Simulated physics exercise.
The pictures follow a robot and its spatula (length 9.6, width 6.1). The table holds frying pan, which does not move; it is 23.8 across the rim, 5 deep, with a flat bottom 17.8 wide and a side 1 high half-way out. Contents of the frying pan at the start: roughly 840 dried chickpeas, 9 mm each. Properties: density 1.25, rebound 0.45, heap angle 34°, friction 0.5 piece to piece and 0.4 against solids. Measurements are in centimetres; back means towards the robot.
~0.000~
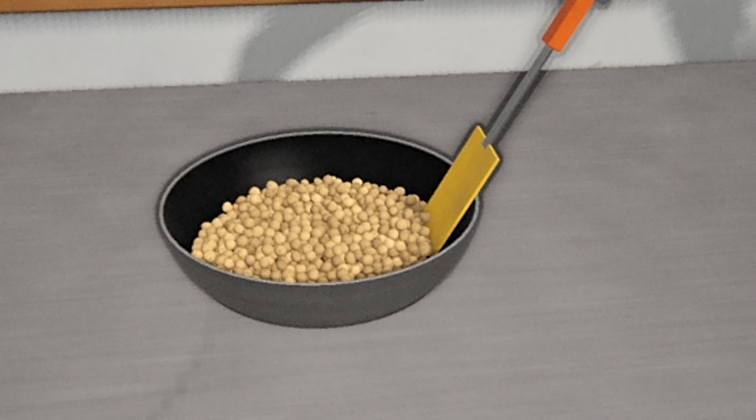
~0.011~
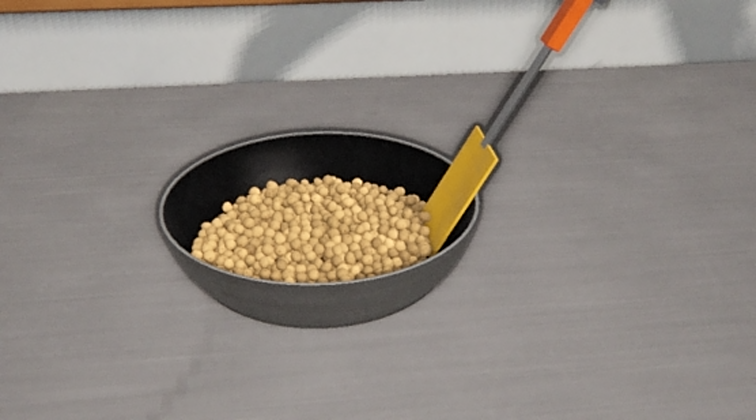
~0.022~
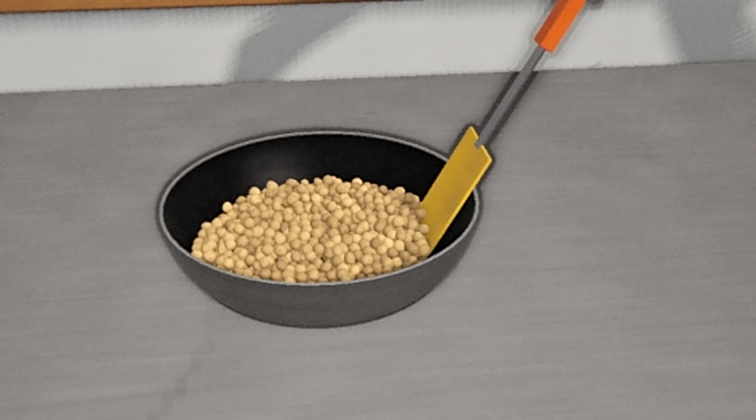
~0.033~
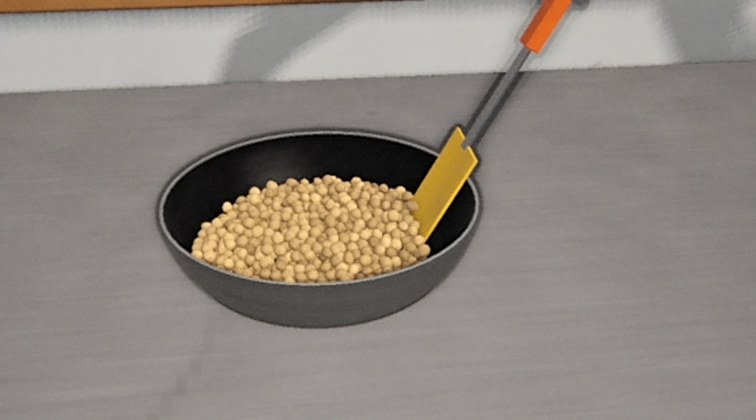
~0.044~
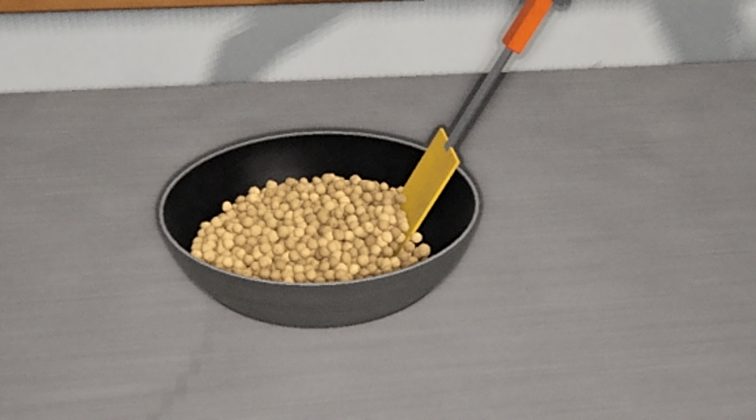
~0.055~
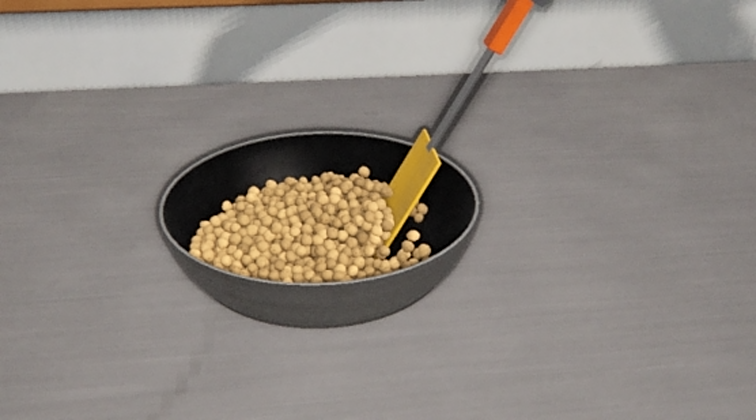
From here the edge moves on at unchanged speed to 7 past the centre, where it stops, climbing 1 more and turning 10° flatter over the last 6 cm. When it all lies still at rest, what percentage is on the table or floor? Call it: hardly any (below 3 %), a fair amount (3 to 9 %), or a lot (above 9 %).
A fair amount.
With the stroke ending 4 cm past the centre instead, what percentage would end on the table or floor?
With that change, I'd expect about 0 per cent.
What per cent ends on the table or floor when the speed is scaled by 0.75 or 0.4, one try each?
About 5 and 0 per cent.
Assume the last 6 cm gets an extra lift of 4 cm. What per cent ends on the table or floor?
About 10 %.
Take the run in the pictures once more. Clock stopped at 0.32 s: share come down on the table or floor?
I'd say close to 4 in a hundred.
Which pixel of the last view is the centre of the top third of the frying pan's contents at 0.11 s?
Around (281, 224).
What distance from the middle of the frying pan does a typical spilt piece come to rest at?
Close to 22 cm from the centre.
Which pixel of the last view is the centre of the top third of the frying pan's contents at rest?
I'd say around pixel (215, 229).
By 0.08 s, sloping 61°, highest piece 7 above the table; 840 in the frying pan.
By 0.11 s, sloping 58°, highest piece 8 above the table; 840 in the frying pan.
By 0.32 s, sloping 51°, highest piece 6 above the table; 802 in the frying pan, 32 on the table or floor, 6 on the blade or in flight.
By 1.37 s, sloping 51°, highest piece 5 above the table; 801 in the frying pan, 39 on the table or floor.
Final count, 801 in the frying pan, 39 on the table or floor. That is 5 % on the table or floor.
